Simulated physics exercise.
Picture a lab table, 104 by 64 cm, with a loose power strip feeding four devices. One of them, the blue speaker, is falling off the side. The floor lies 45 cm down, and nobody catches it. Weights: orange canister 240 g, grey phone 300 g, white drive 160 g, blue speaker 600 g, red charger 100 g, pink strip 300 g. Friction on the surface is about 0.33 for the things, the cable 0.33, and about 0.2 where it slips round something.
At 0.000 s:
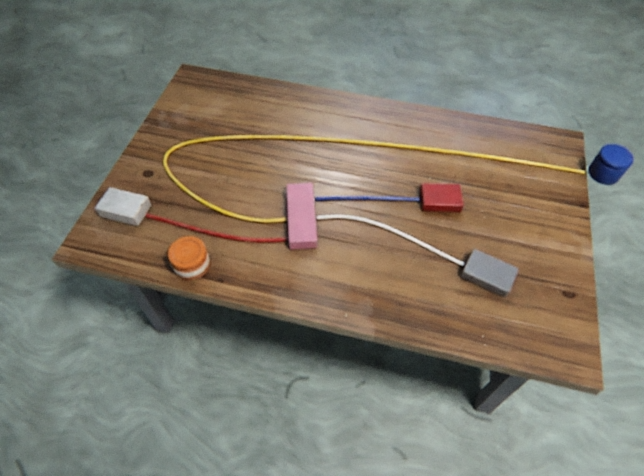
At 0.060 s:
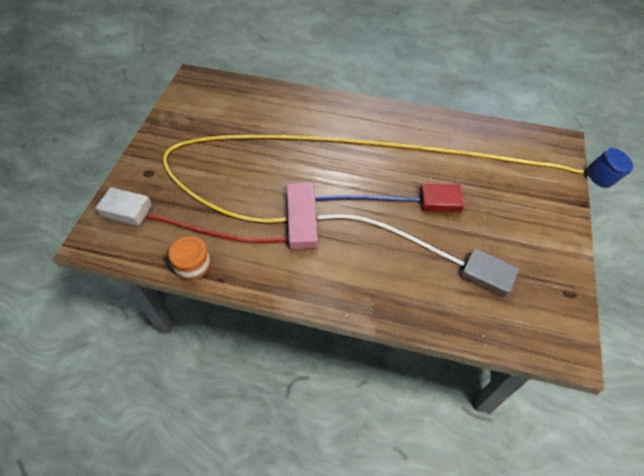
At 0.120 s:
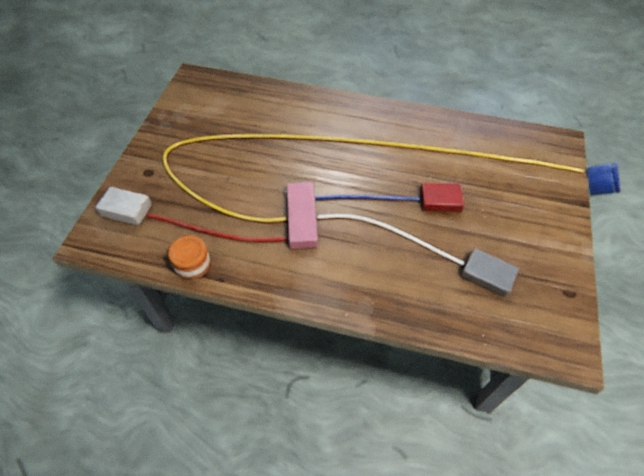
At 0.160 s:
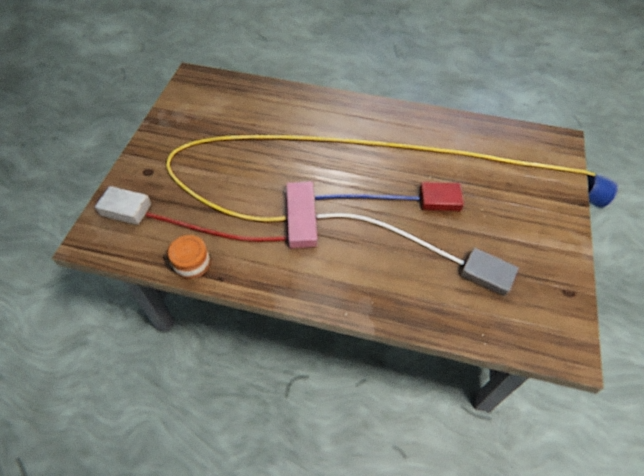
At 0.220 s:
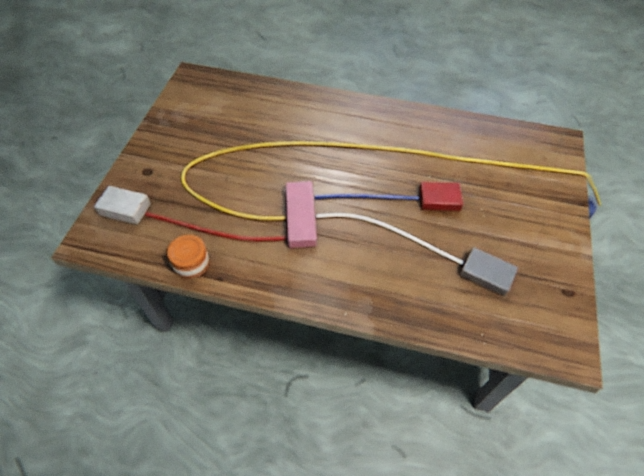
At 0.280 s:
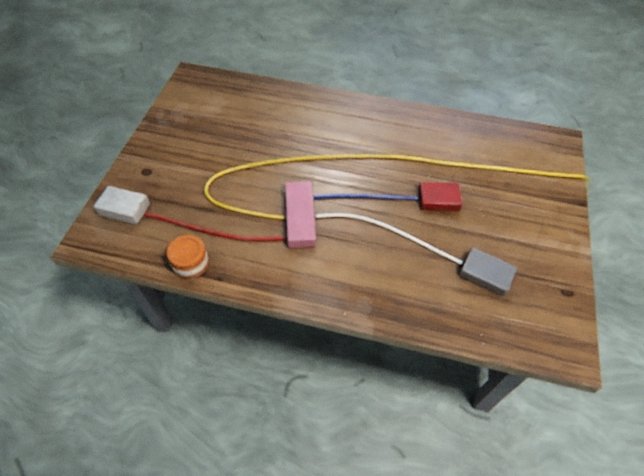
On a wooden table, a yellow cable slides right as a blue cylinder drops past the edge.
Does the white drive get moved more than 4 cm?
No.
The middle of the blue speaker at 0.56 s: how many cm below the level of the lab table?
40 cm or so.
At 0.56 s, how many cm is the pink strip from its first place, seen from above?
Level displacement at that time: Approx. 2 cm.
After 0.6 s, the strip's end of the yellow cable at (293, 213); pink strip 1 cm off its start, blue speaker over the edge.
After 0.8 s, the strip's end of the yellow cable at (293, 213); pink strip 1 cm off its start, blue speaker over the edge.
After 1.1 s, the strip's end of the yellow cable at (293, 213); pink strip 1 cm off its start at (307, 210), blue speaker over the edge.
After 1.4 s, the strip's end of the yellow cable at (293, 213); pink strip 1 cm off its start, blue speaker over the edge.
After 2.6 s, the strip's end of the yellow cable at (293, 213); white drive 0 cm off its start at (120, 201), pink strip 1 cm off its start at (307, 210), blue speaker over the edge.
